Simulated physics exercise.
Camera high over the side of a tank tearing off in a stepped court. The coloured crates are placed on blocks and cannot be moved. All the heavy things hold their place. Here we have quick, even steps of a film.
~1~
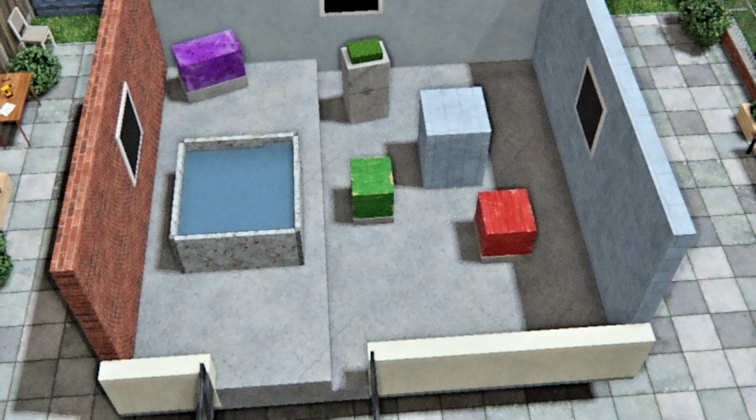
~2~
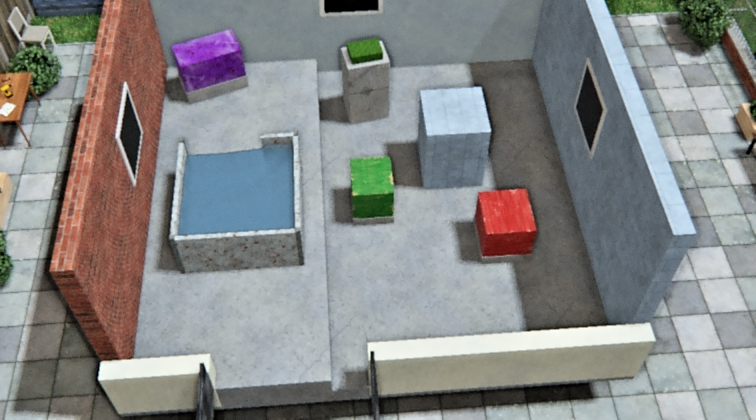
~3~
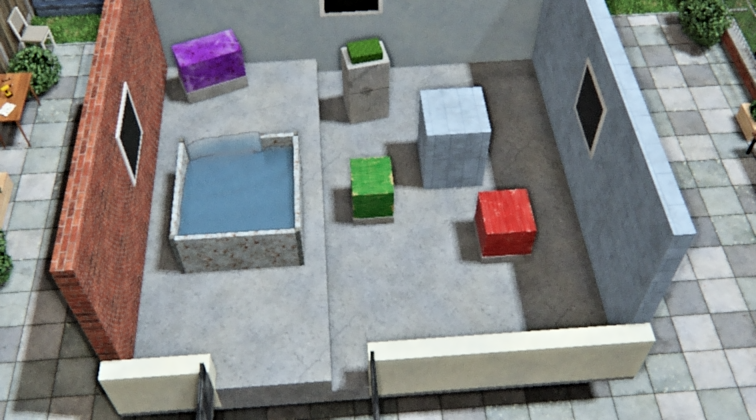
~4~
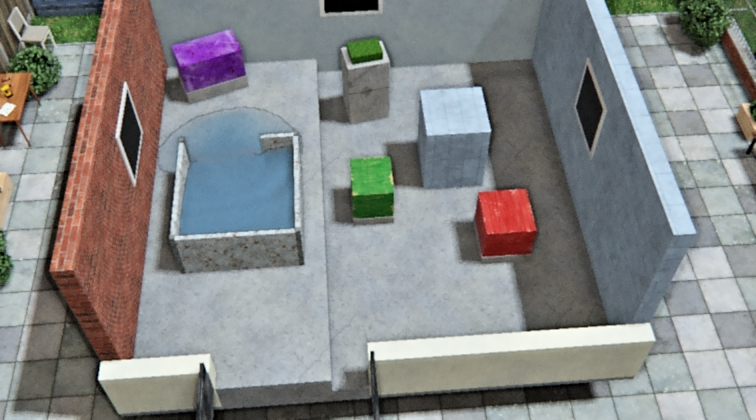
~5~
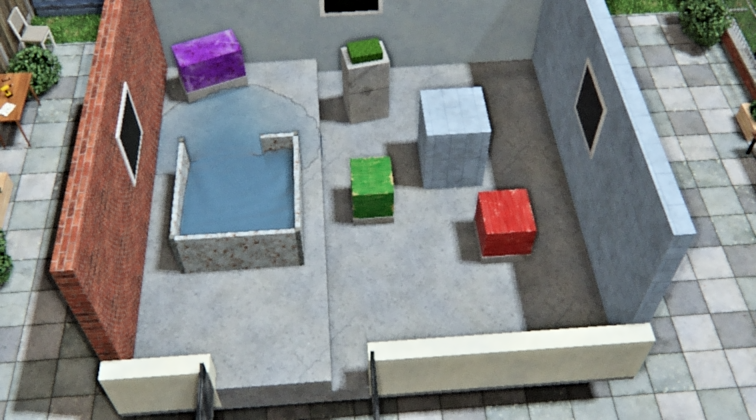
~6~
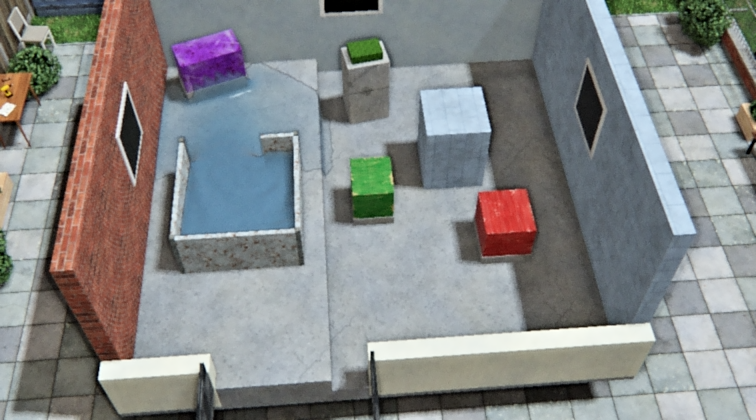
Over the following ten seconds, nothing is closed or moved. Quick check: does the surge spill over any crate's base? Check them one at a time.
Result: Purple crate wet, green crate dry, red crate dry.
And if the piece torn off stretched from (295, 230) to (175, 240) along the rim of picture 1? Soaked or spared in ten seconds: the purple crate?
In my view the purple is never reached.
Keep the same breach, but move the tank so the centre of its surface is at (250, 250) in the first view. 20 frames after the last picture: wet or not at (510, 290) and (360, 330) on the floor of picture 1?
The first is not reached, and then the second is not reached.
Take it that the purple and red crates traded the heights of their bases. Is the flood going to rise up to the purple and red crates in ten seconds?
The purple crate gets flooded, and the red crate stays clear.
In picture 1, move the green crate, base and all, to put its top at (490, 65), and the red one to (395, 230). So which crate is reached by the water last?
My guess is the crate marked red.
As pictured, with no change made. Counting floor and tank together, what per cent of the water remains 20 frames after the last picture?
Near 100 in a hundred.
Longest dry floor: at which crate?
I'd say the red-painted one is last.
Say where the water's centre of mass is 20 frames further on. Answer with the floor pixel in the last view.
Point: (289, 131).
A moment on, water covers 20 % of the floor; the purple crate water round its plinth, the green crate not reached, the red crate not reached.
Next, water covers 25 % of the floor; the purple crate water round its plinth, the green crate not reached, the red crate not reached.
Then, water covers 45 % of the floor; the purple crate water round its plinth, the green crate not reached, the red crate not reached.
Later, water covers 80 % of the floor; the purple crate water round its plinth, the green crate water round its plinth, the red crate water round its plinth.
In the end, water covers 95 % of the floor; the purple crate was topped, the green crate stayed above the water, the red crate stayed above the water.
